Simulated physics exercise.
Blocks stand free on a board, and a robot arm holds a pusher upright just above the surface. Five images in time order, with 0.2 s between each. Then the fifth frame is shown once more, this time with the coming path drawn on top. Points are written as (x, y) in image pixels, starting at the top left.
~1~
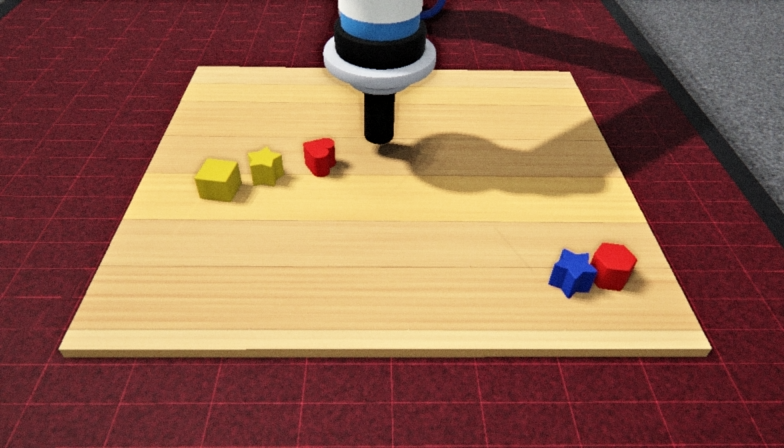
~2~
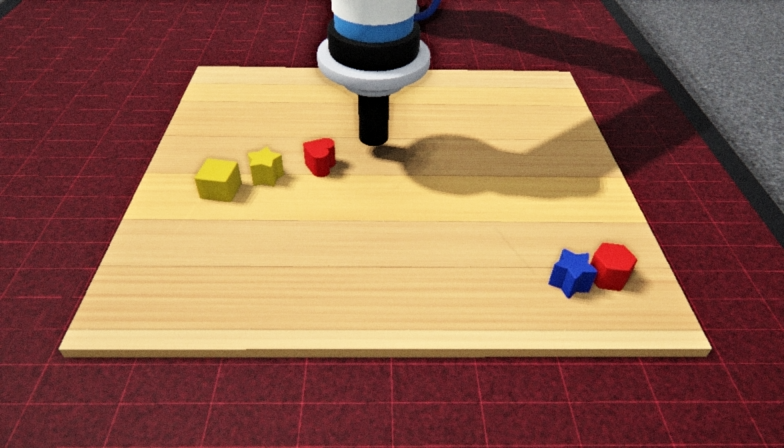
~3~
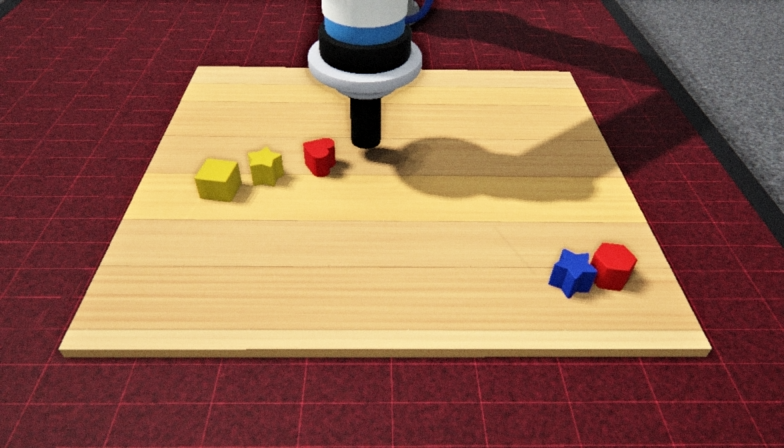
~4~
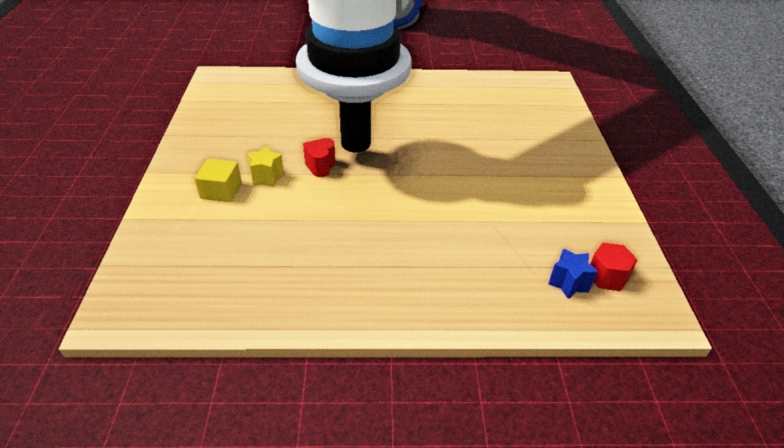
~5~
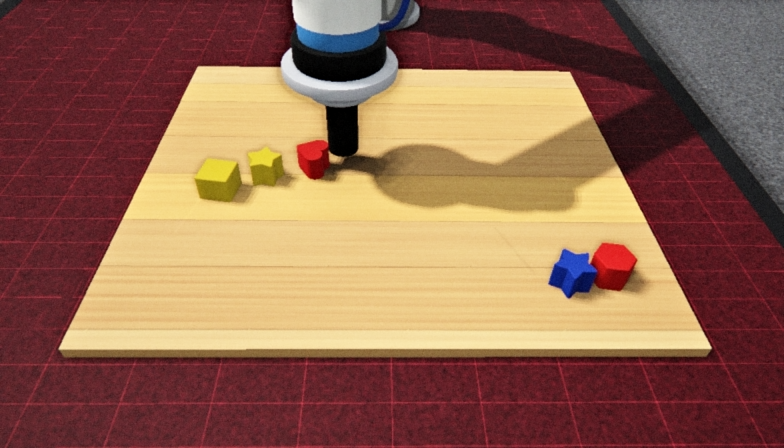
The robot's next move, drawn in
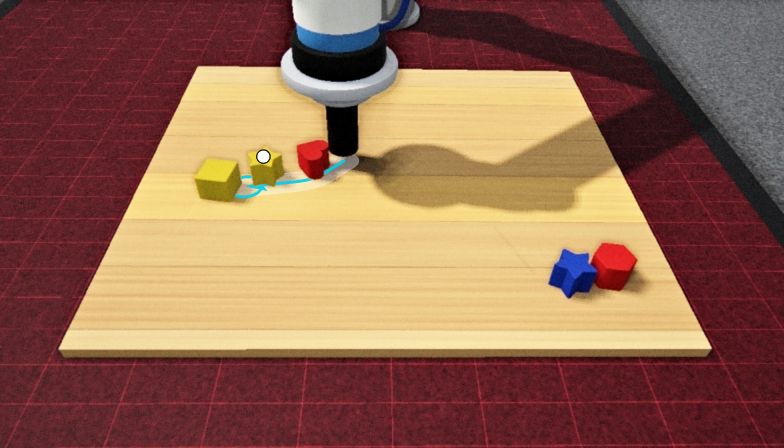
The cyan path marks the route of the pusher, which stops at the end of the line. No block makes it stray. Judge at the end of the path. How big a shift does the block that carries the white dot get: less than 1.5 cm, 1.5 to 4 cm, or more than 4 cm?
Offset: Above 4 cm.
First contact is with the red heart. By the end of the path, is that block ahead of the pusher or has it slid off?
My answer is that the red heart is still ahead.
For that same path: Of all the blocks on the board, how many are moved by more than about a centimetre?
My prediction: No fewer than three blocks.
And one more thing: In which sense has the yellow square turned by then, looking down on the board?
From the top: Counterclockwise.
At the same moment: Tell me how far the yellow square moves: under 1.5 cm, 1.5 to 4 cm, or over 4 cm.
If I had to pick, the yellow square travels from 1.5 to 4 cm here.
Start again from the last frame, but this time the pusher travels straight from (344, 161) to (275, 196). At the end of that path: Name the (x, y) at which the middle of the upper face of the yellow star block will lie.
The middle of the upper face of the yellow star block will lie at about (230, 153) in the picture.
Drawn move, from (344, 161) via (318, 176) and (283, 183), ending at (246, 187); the dot is on the yellow star block.
On the path given first. One third of the way, pusher (317, 164); yellow star block (253, 157); red heart (282, 157), turned 40° clockwise.
Two thirds of the way, pusher (281, 170); yellow square (200, 168), turned 55° anticlockwise; yellow star block (225, 150), turned 15° clockwise; red heart (248, 158), turned 70° clockwise.
At the end, pusher (244, 174); yellow square (191, 170), turned 70° anticlockwise; yellow star block (207, 142), turned 50° clockwise; red heart (216, 156), turned 105° clockwise.
